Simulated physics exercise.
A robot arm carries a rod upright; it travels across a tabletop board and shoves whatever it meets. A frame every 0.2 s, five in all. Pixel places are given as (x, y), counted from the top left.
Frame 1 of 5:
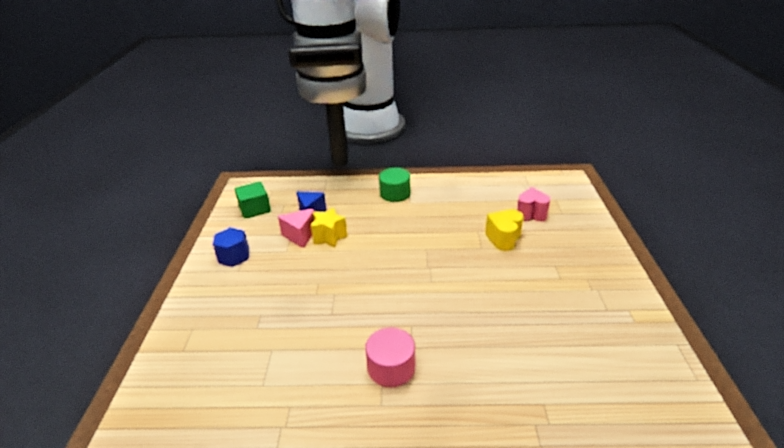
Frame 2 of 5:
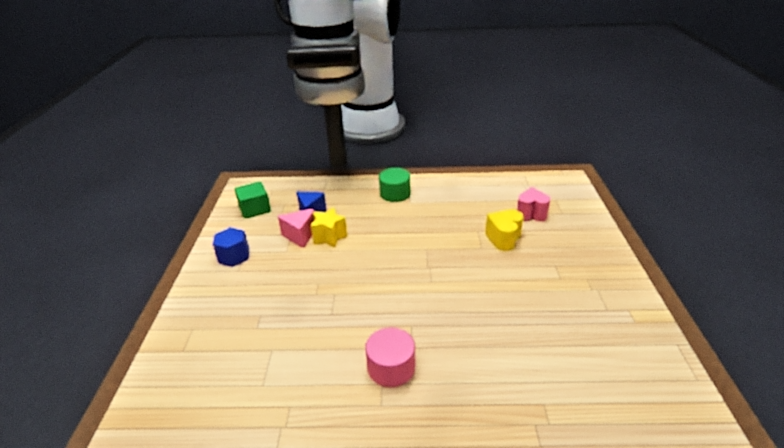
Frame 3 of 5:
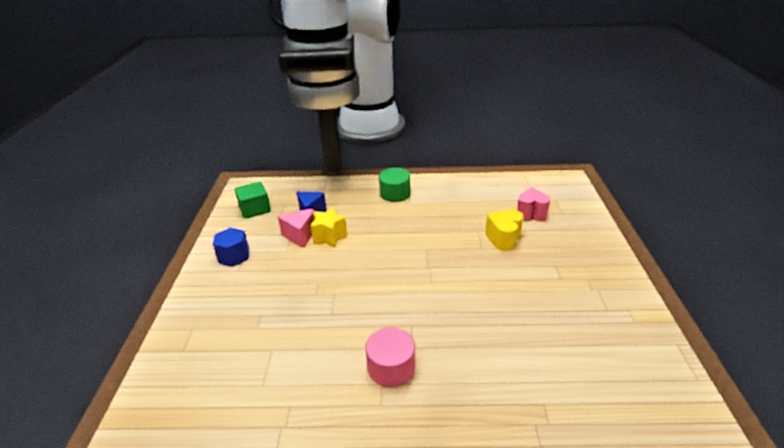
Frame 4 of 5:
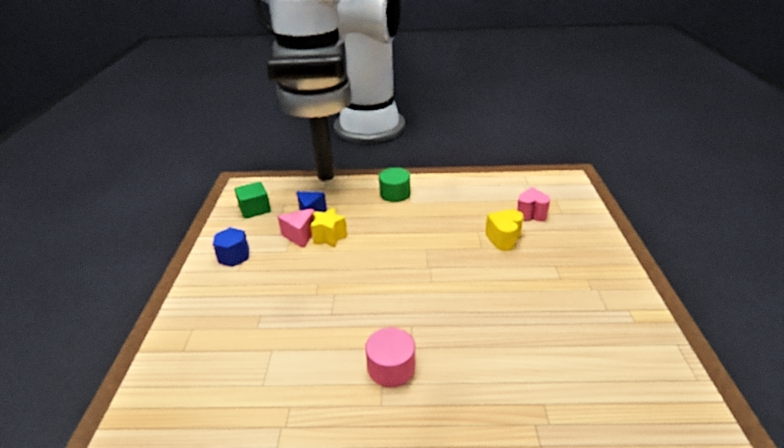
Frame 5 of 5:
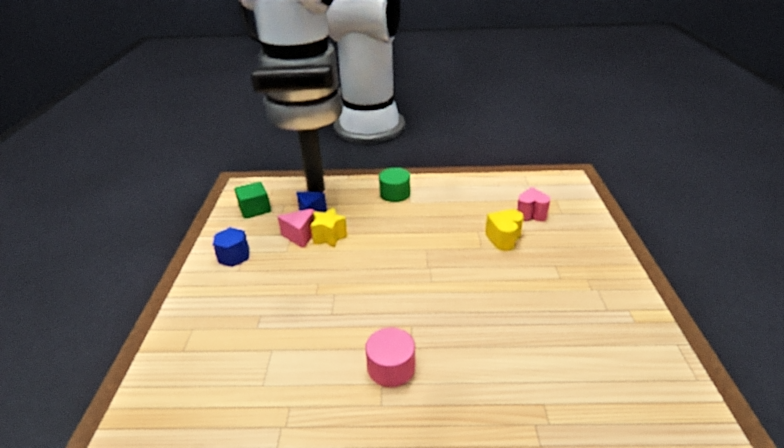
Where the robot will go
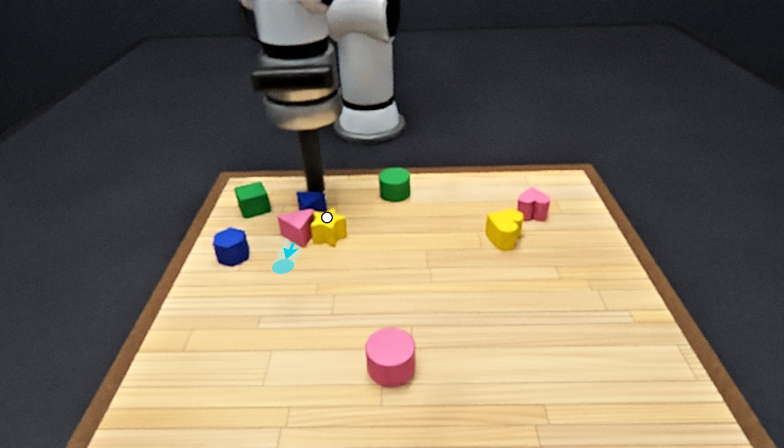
The robot arm moves its dark rod slightly left and down to the blue triangular block.
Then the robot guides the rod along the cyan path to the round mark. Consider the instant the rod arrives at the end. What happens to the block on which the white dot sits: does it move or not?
It travels a centimetre or more.
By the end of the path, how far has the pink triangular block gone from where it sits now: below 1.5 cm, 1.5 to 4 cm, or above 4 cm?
My prediction: Over 4 cm.
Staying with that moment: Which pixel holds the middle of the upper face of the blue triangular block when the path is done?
My prediction: (305, 243).
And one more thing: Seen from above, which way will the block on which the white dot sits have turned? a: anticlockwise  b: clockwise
a
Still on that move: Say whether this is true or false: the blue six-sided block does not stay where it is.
Verdict: False.
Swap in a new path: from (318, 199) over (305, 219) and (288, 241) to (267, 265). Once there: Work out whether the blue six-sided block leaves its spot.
From what I can tell, it will keep its place.
Path on the board, from (318, 199) through (300, 230) to (283, 266); the dot is on the yellow star.
On the path given first. One third of the way, rod (305, 210); pink triangular block (292, 227), turned 25° clockwise; blue triangular block (303, 211), turned 20° anticlockwise; yellow star (331, 222), turned 40° anticlockwise.
Two thirds of the way, rod (292, 233); pink triangular block (288, 242), turned 40° clockwise; blue triangular block (303, 231), turned 40° anticlockwise; yellow star (332, 223), turned 60° anticlockwise.
At the end, rod (281, 257); blue six-sided block in place; pink triangular block (287, 260); blue triangular block (305, 243), turned 75° anticlockwise; yellow star (332, 223), turned 60° anticlockwise.
